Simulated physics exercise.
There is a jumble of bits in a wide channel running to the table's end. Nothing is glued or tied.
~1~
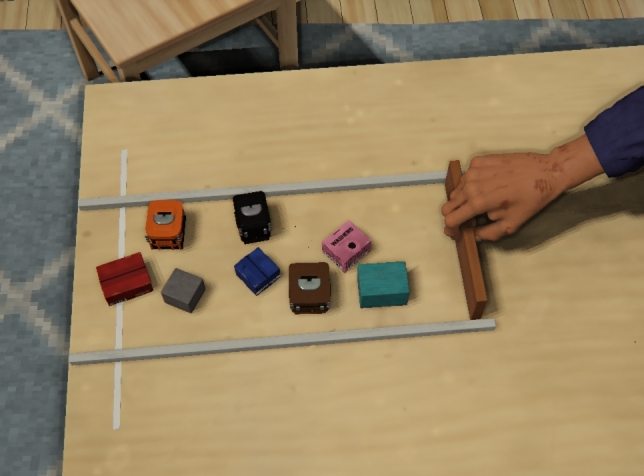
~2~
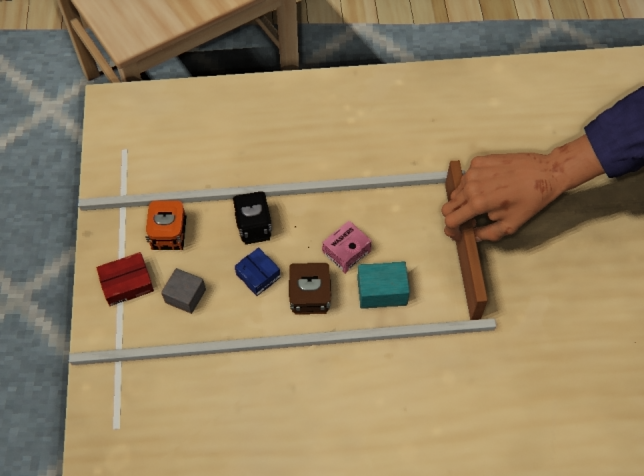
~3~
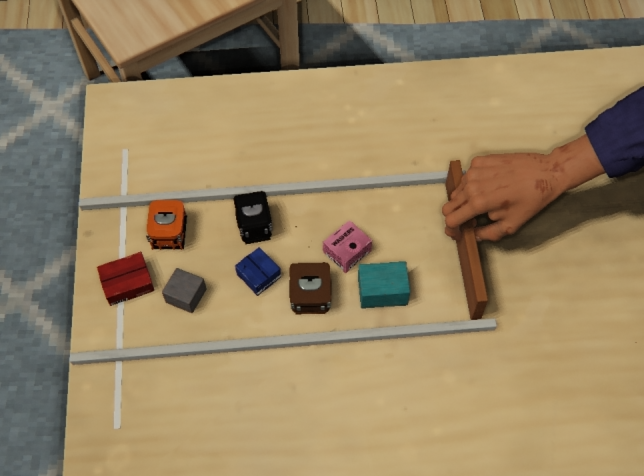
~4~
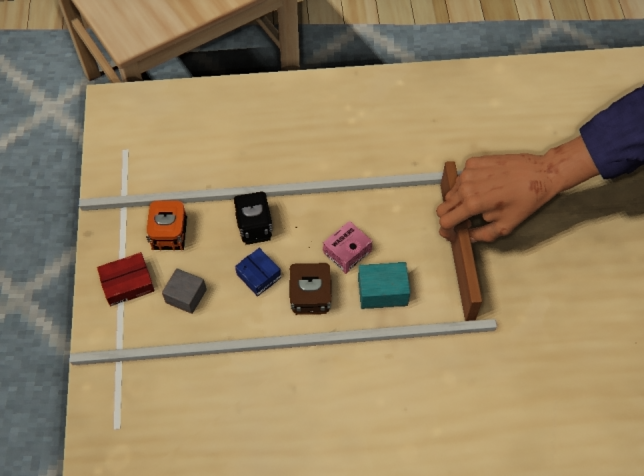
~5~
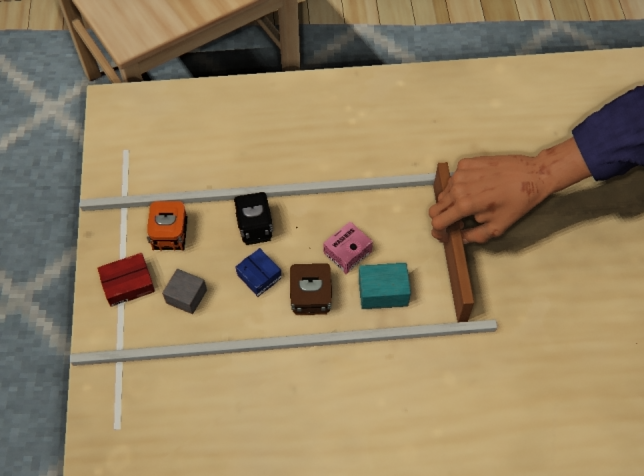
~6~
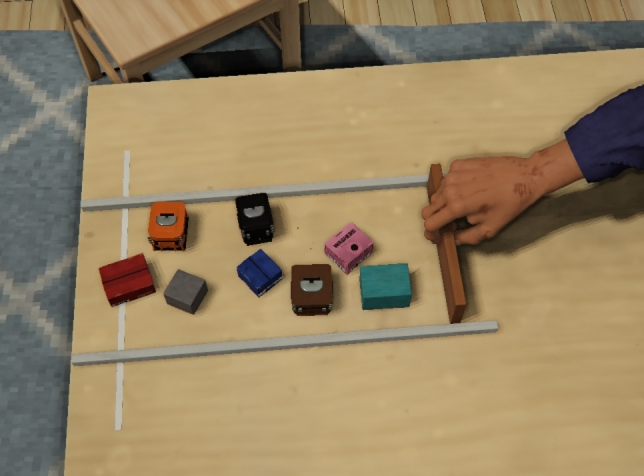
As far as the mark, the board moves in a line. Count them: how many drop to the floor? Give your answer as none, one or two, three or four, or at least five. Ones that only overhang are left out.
The count is at least five.
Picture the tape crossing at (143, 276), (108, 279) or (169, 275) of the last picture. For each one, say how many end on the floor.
In order, the counts are 2, 5 and 2.
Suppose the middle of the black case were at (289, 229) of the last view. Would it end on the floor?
The black case stays put.
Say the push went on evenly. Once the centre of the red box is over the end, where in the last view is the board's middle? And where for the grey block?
The middle is at (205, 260) when it's the red box, and at (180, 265) when it's the grey block.
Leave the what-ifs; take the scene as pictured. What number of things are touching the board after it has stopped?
The answer is 3.
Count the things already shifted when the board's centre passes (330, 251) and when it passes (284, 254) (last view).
Tally: First 4; then 5.
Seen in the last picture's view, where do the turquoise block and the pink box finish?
Turquoise block at about (96, 310), pink box at about (103, 265).
A little later, none off yet; red box at rest near (127, 280); orange case at rest near (169, 226); grey block at rest near (186, 292).
Next, none off yet; red box moving near (120, 280); orange case at rest near (169, 226); grey block shifted about its own width near (160, 298).
Later still, none off yet; red box on its side near (61, 284); orange case shifted about its own width near (127, 228); grey block shifted well along near (75, 306).
When it is over, the number that fall off is five or more; down, brown case, blue box, grey block, orange case and red box.
